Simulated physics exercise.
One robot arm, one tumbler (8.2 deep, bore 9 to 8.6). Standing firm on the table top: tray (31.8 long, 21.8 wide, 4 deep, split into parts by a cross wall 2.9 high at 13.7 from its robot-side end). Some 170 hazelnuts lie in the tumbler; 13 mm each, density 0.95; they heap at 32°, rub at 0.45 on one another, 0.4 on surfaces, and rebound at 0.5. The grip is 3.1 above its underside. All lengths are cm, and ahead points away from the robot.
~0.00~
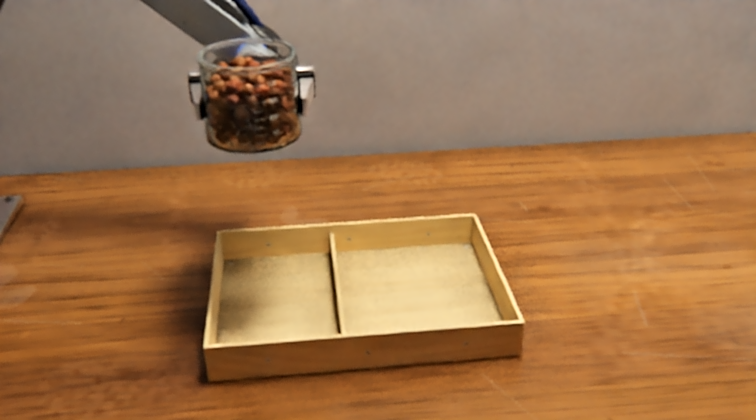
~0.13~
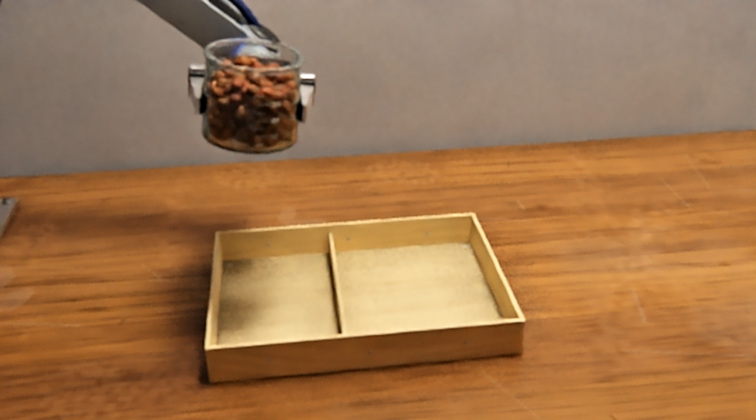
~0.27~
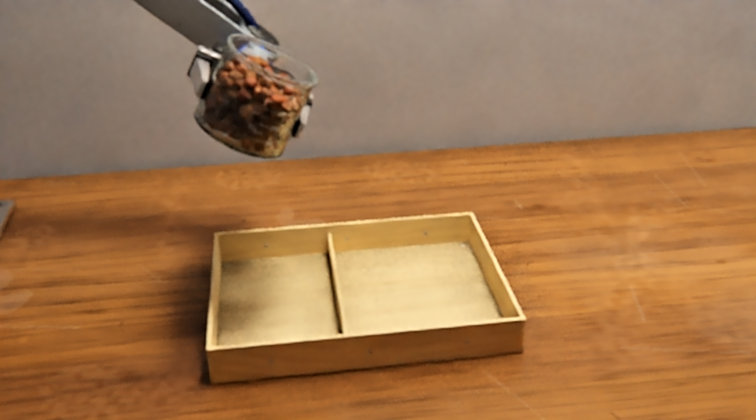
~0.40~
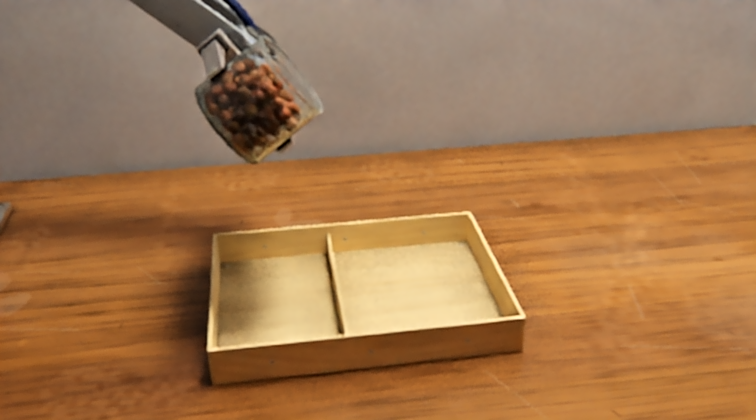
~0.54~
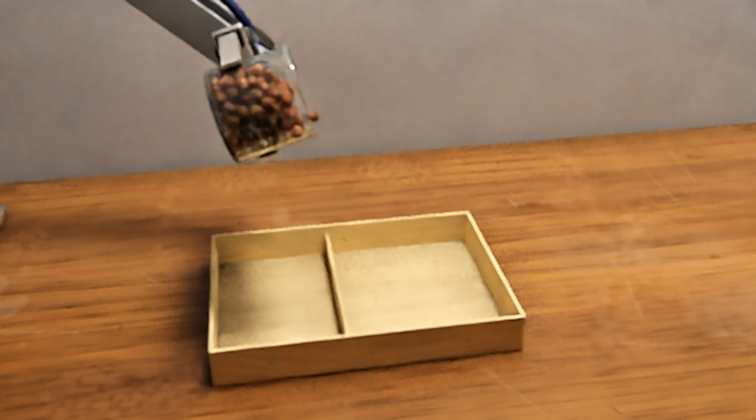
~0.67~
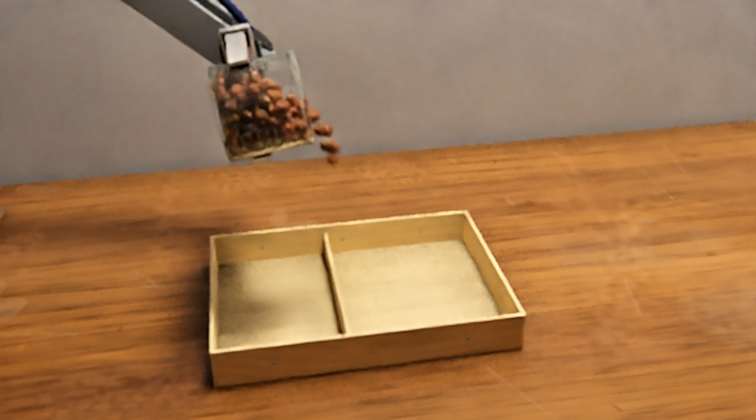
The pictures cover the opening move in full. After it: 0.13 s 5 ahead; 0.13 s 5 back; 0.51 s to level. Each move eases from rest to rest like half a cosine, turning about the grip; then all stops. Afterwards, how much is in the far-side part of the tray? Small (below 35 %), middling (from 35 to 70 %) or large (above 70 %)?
Share in the far-side part of the tray: Middling (from 35 to 70 %).
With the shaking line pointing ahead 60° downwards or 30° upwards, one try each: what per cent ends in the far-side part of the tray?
About 20 and 70 per cent.
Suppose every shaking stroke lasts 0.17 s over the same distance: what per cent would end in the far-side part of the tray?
In that case some 40 per cent.
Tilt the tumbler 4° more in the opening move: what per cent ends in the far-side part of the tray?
About 65 per cent.
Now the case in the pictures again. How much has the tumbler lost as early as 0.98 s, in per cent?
About 60 per cent by then.
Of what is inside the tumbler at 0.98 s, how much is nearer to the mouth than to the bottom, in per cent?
Roughly 50 per cent.
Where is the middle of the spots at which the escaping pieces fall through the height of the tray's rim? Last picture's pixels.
Near (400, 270).
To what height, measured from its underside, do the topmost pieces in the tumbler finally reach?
About 4.0 cm.
After 0.98 s, tilted 80° forward, highest piece 24 above the table; 69 in the tumbler, 20 in the far-side part, 81 in flight or on a rim.
After 1.29 s, tilted 17° forward, highest piece 29 above the table; 98 in the far-side part, 62 in the tumbler, 6 in the robot-side part, 3 on the table or floor, 1 in flight or on a rim.
After 1.64 s, level, highest piece 26 above the table; 98 in the far-side part, 62 in the tumbler, 7 in the robot-side part, 3 on the table or floor.
After 2.69 s, level, highest piece 26 above the table; 98 in the far-side part, 62 in the tumbler, 7 in the robot-side part, 3 on the table or floor.
At rest, 98 in the far-side part, 62 in the tumbler, 7 in the robot-side part, 3 on the table or floor. That is 58 % in the far-side part of the tray.
